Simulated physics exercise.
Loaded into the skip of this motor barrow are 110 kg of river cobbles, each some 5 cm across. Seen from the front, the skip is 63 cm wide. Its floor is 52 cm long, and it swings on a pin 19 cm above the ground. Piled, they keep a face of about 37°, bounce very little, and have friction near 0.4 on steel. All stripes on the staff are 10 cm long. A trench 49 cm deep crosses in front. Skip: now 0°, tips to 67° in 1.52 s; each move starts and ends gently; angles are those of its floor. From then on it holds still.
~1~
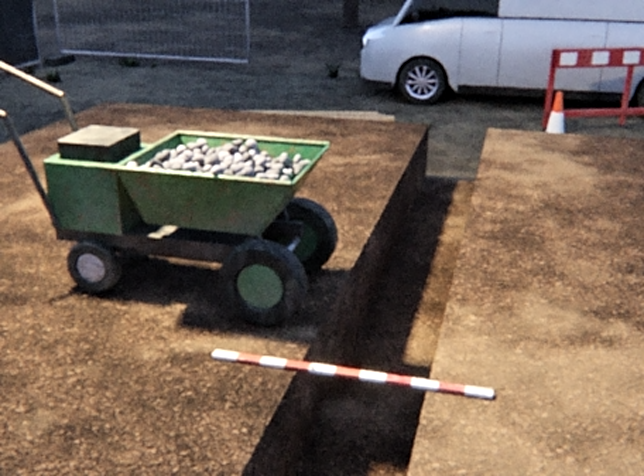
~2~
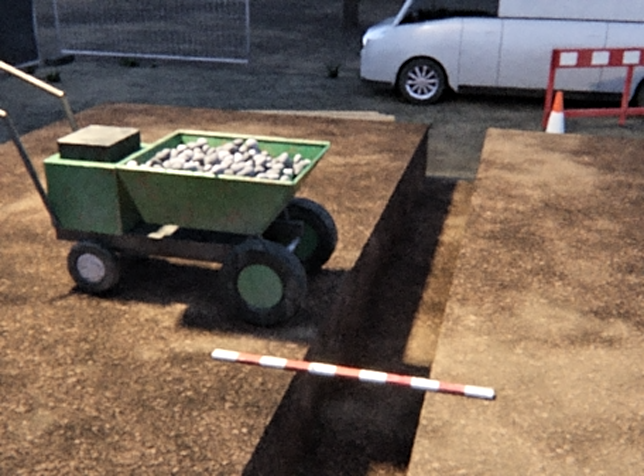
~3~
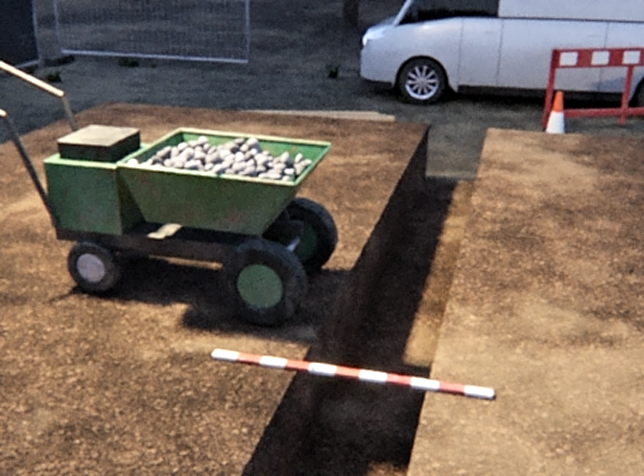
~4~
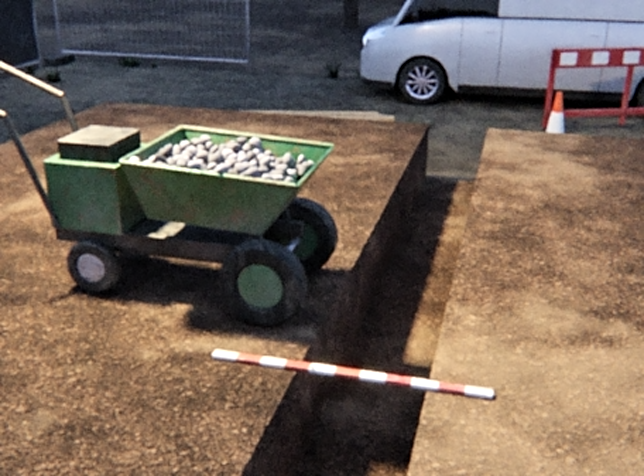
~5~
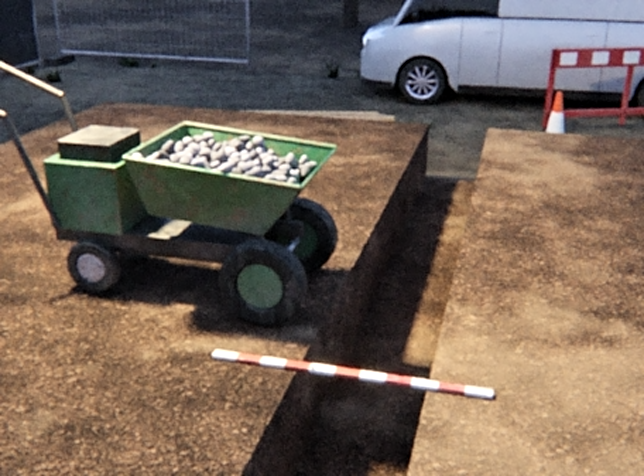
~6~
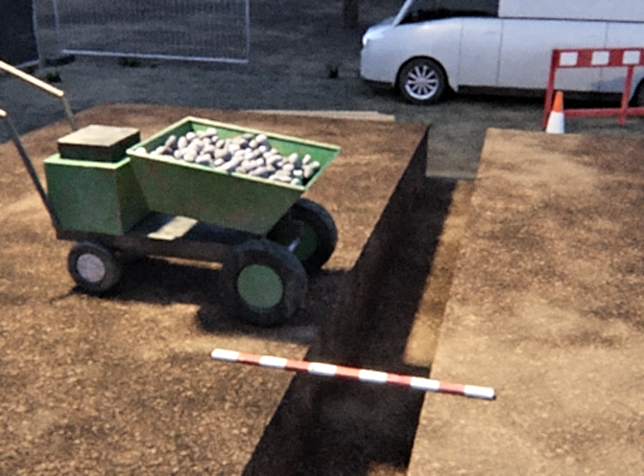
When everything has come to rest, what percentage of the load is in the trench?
About 79 per cent.
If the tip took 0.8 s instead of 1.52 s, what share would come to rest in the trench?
That works out at about 65 in a hundred.
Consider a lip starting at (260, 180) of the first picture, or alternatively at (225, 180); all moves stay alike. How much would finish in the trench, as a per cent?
About 90 and 90 per cent.
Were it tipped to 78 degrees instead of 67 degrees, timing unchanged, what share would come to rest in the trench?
Then about 85 per cent.
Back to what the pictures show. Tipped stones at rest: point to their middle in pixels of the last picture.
Around (406, 390).
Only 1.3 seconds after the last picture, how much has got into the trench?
30 per cent or so by then.
Then, 0.8 s after the last picture the floor is at 57°, 100 % in the skip; the foremost stones are at (379, 242).
Then, 1.3 s after the last picture the floor is at 67°, 67 % in the skip, 29 % in the trench, 4 % past the trench; the foremost stones are at (471, 317).
Then, 1.7 s after the last picture the floor is at 67°, 41 % in the skip, 50 % in the trench, 10 % past the trench; the foremost stones are at (542, 323).
Then, 3.6 s after the last picture the floor is at 67°, 11 % in the skip, 79 % in the trench, 10 % past the trench; the foremost stones are at (588, 334).
